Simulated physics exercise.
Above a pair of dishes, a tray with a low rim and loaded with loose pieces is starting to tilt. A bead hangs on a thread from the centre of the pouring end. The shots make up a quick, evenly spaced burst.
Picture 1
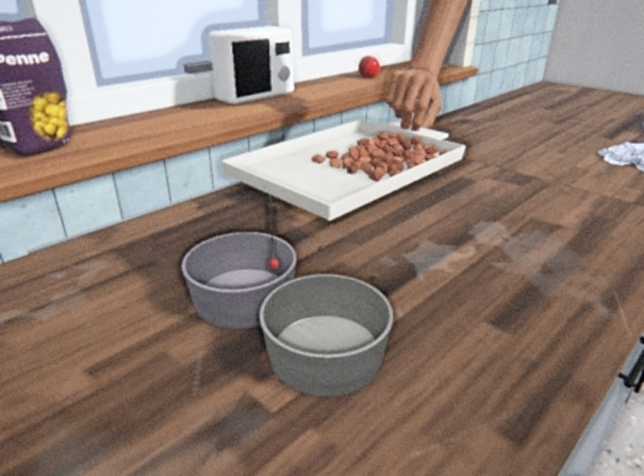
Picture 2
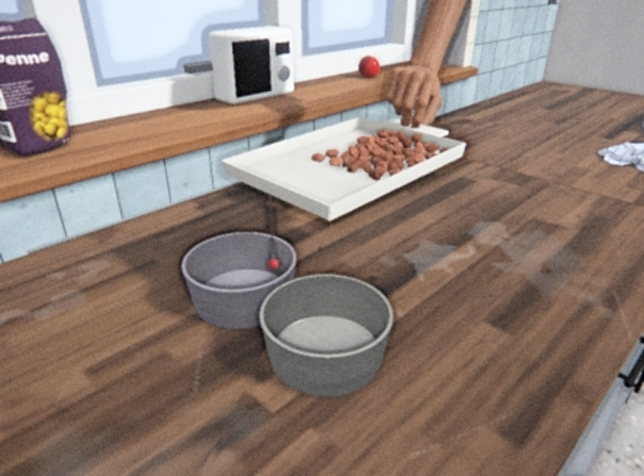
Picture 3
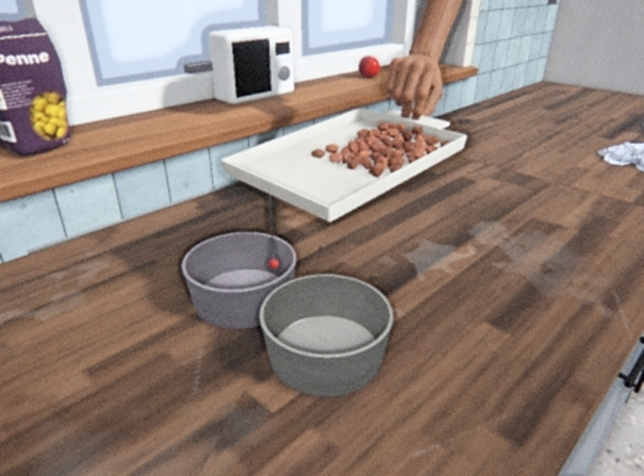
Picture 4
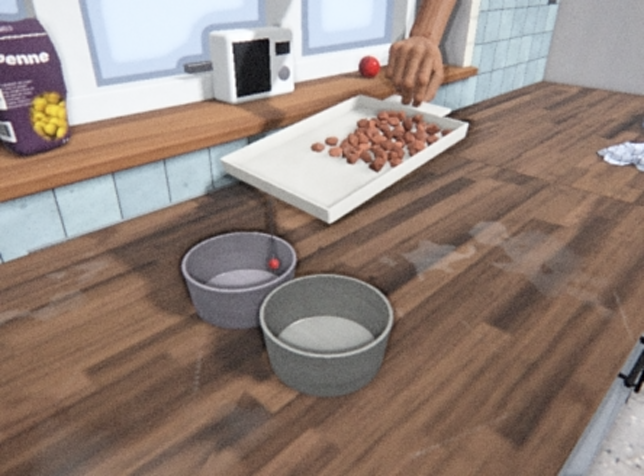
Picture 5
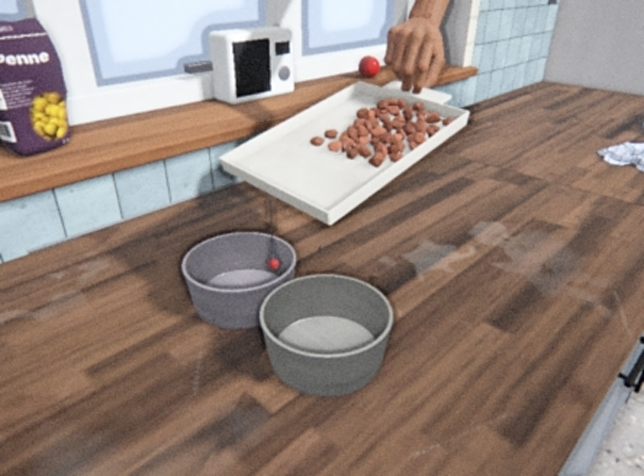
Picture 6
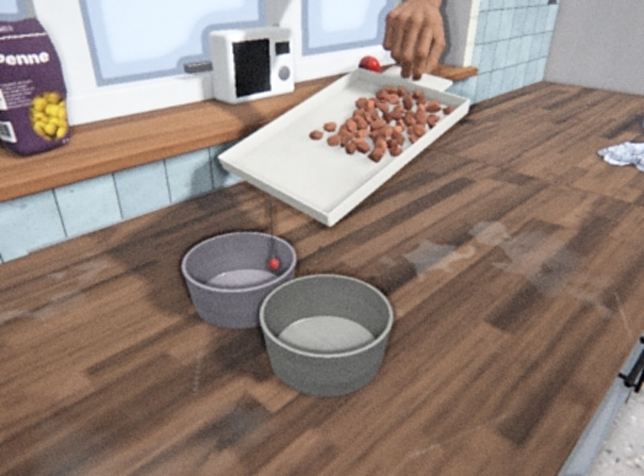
At first, a hand rests at the far end of a white tray of reddish-brown pieces, held level above two grey dishes on a wooden counter, a red bead hanging below. Then the hand gradually raises the far end, and the near edge tips slightly lower at its right corner.
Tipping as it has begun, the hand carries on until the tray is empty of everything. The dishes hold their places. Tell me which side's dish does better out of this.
The dish on the right does better.
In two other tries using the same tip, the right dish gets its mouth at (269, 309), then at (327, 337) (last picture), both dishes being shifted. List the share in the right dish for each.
About 90 per cent, then about 60 per cent.
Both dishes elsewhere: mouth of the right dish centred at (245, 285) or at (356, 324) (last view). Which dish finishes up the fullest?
Try 1 - the dish at right, try 2 - the dish at right.
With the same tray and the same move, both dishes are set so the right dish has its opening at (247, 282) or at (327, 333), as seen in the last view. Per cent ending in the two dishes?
Near 40 % and 90 %.
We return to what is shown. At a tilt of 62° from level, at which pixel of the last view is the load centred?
The load is centred near (310, 183).
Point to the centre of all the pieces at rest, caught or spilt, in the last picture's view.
I'd say the middle ends up at about (304, 358).
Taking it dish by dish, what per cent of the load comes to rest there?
At the end, 10 percent of the load sits in the left dish and 70 percent in the right dish.
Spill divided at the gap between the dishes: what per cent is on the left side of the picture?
Roughly 100 %.
Soon after the last picture, tray tipped steeply; most on the tray; a small part in the air.
A little later, tray tipped past a quarter turn; about a quarter on the tray; about half in the right dish; a small part outside both; a small part in the air.
Later still, tray tipped past a quarter turn; about two thirds in the right dish; a small part in the left dish; about a quarter outside both.
At rest, tray tipped past a quarter turn; about two thirds in the right dish; a small part in the left dish; about a quarter outside both.
